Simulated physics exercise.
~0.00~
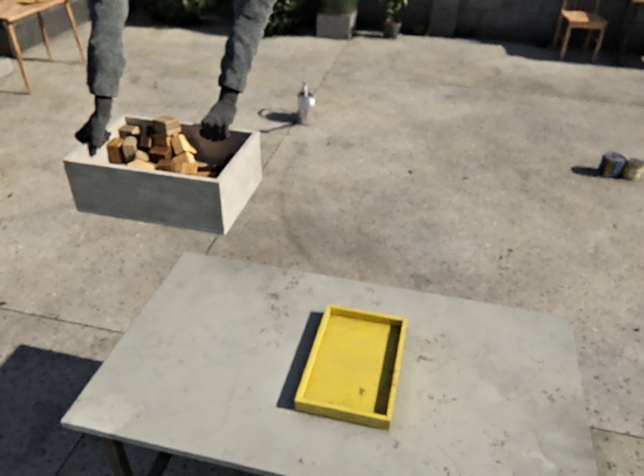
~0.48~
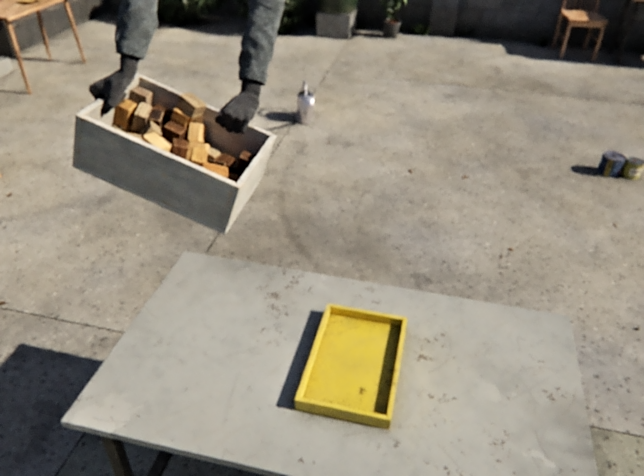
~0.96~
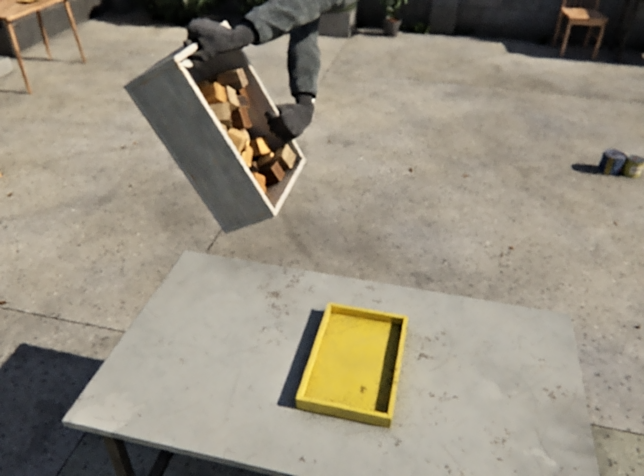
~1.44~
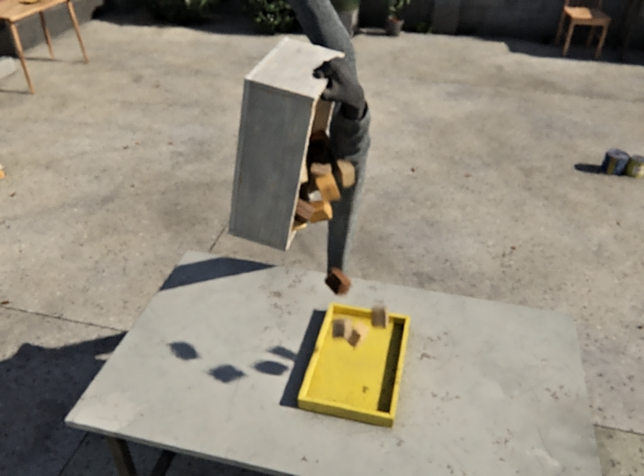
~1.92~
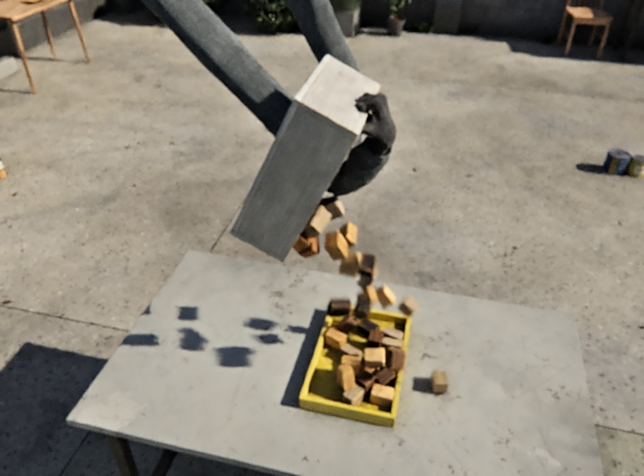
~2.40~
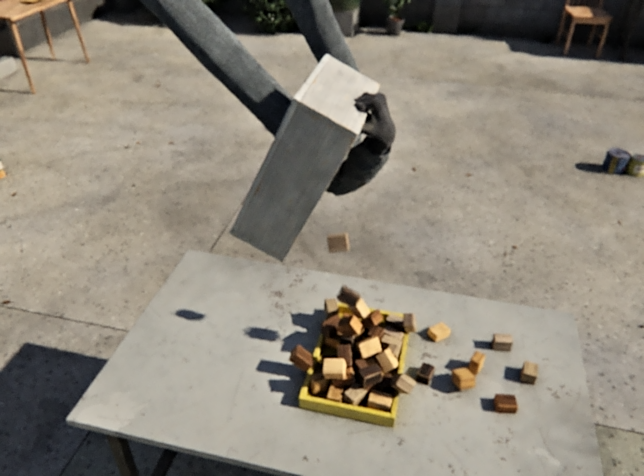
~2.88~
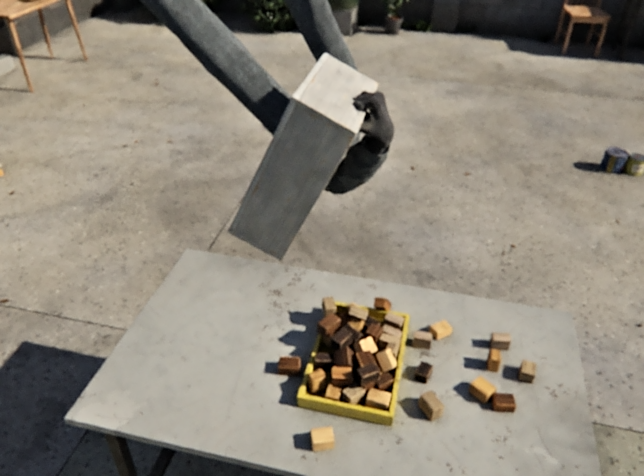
A white box of wooden blocks, held by two dark-gloved hands, tipped steeply to the right and poured its load onto a yellow tray on the table below, leaving the tray heaped full while some blocks lay scattered around it, mostly to the right.
